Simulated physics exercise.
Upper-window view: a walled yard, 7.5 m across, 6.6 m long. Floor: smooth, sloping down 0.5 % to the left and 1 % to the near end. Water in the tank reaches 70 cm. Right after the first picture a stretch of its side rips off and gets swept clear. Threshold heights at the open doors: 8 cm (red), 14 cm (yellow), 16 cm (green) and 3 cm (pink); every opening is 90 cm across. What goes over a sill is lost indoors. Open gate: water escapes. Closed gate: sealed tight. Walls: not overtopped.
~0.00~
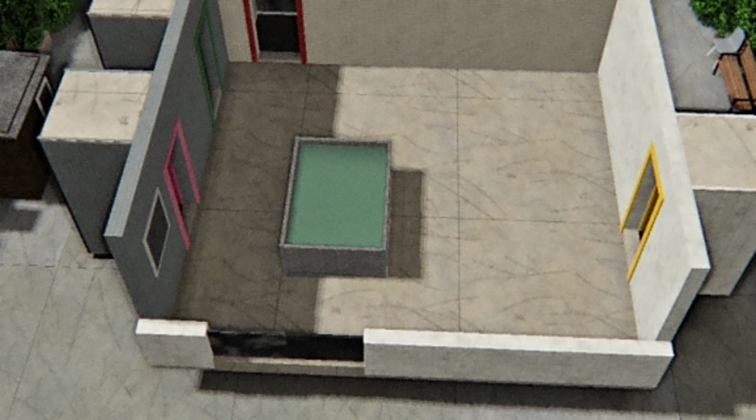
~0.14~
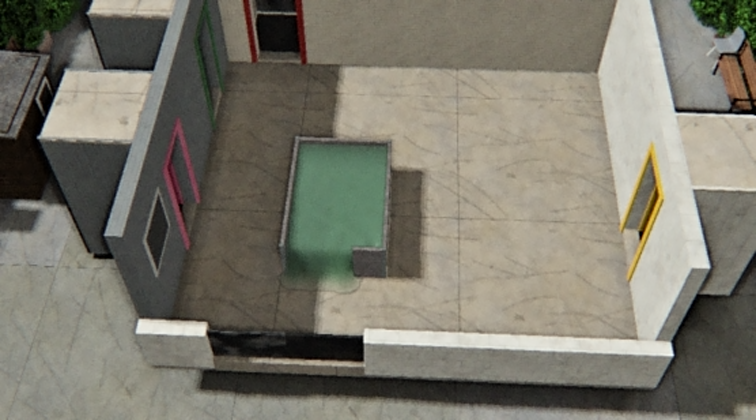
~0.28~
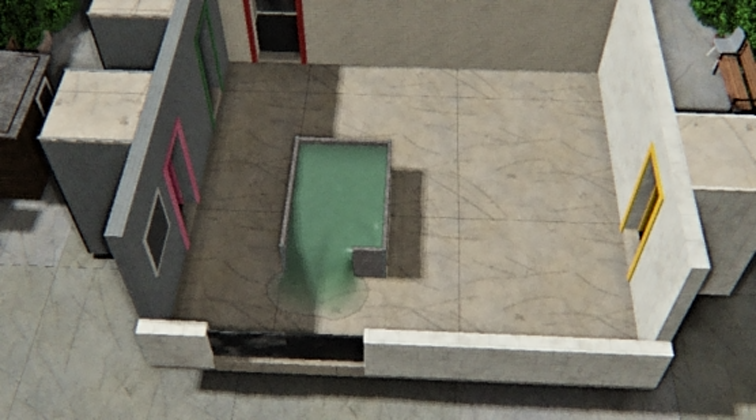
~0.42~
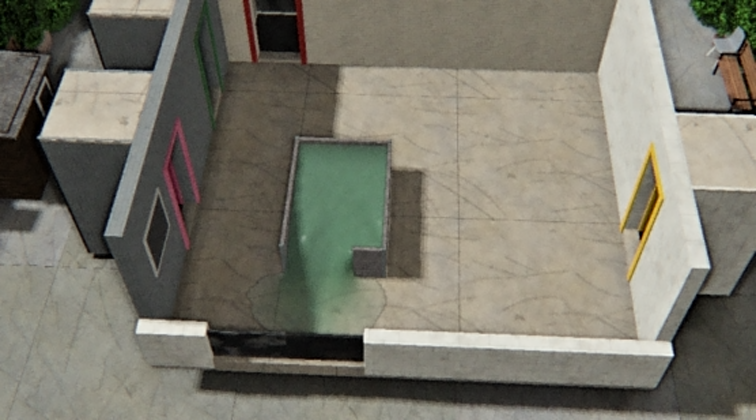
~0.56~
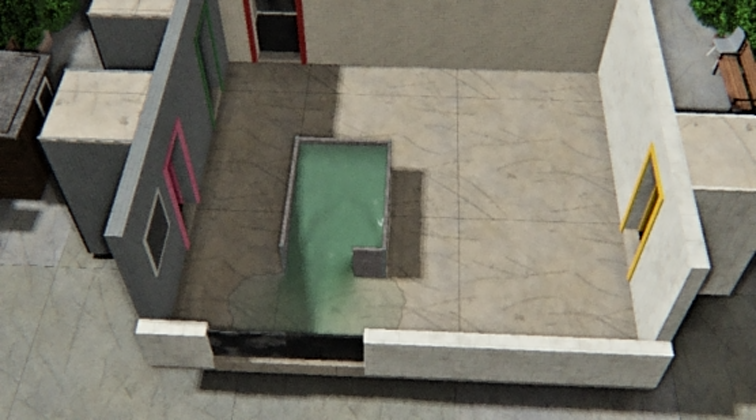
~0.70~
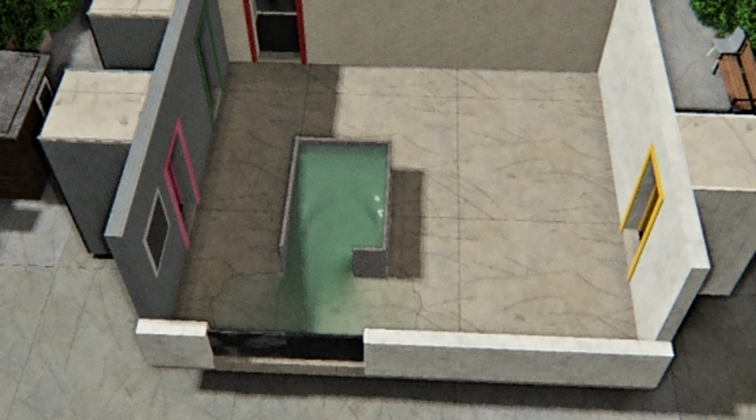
Walled yard seen from above, with a tank of green water losing part of its near side and water spreading across the paving.
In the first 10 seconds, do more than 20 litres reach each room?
At the red door, more than that; at the yellow door, not that much; at the green door, not that much; at the pink door, more than that.
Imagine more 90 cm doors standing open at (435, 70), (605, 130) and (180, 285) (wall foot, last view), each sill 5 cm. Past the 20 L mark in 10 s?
In sequence the answers are less than that, less than that and more than that.
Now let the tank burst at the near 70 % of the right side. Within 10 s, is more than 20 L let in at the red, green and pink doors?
So red stays lower, green stays lower, pink stays lower.
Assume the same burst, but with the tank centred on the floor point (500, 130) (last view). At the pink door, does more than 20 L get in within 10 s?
Lab note: Pink door limit exceeded.
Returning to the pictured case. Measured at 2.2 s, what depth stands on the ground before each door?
Depths in cm: Red 0, yellow 0, green 0, pink 5.
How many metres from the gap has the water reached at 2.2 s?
Roughly 5.0 metres out.
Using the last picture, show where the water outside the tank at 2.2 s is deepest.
Close to pixel (178, 345).
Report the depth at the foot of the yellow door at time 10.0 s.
Looks like about 4.5 cm at that spot.
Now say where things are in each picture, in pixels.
Still water, 70 cm deep, in the tank at (339, 194), in the first picture.
The front is at (355, 285), 0.6 m from the gap at (320, 263); 0.3 m2 of floor is under water; 70 cm left at the back of the tank, in the second picture.
Water pours out at (320, 265) and has run 0.9 m, to (346, 313); typically 12 cm deep outside, 70 cm at the tank's back, in the third picture.
The front is at a hidden place, 1.4 m from the gap at (320, 266); 2.2 m2 of floor is under water; 70 cm left at the back of the tank, in the fourth picture.
Water pours out at (320, 266) and has run 1.8 m, to a hidden place; typically 8 cm deep outside, 68 cm at the tank's back, in the fifth picture.
The front is at a hidden place, 2.1 m from the gap at (320, 265); 3.7 m2 of floor is under water; 61 cm left at the back of the tank, in the sixth picture.
After 1.4 s water covers 10 % of the floor and is deepest (48 cm) near (166, 345); red door not reached, yellow door not reached, green door not reached, pink door not reached.
After 2.2 s water covers 25 % of the floor and is deepest (50 cm) near (178, 345); red door not reached, yellow door not reached, green door not reached, pink door 5 cm at the sill, 0 L in.
After 3.5 s water covers 55 % of the floor and is deepest (32 cm) near (166, 345); red door not reached, yellow door 14 cm at the sill, 0 L in, green door 3 cm at the sill, 0 L in, pink door 8 cm at the sill, 6 L in.
After 6.0 s water covers 75 % of the floor and is deepest (19 cm) near (166, 345); red door 14 cm at the sill, 39 L in, yellow door 7 cm at the sill, 0 L in, green door 3 cm at the sill, 0 L in, pink door 6 cm at the sill, 29 L in.
After 10.0 s water covers 100 % of the floor and is deepest (10 cm) near (166, 345); red door 8 cm at the sill, 73 L in, yellow door 5 cm at the sill, 0 L in, green door 9 cm at the sill, 0 L in, pink door 4 cm at the sill, 44 L in.
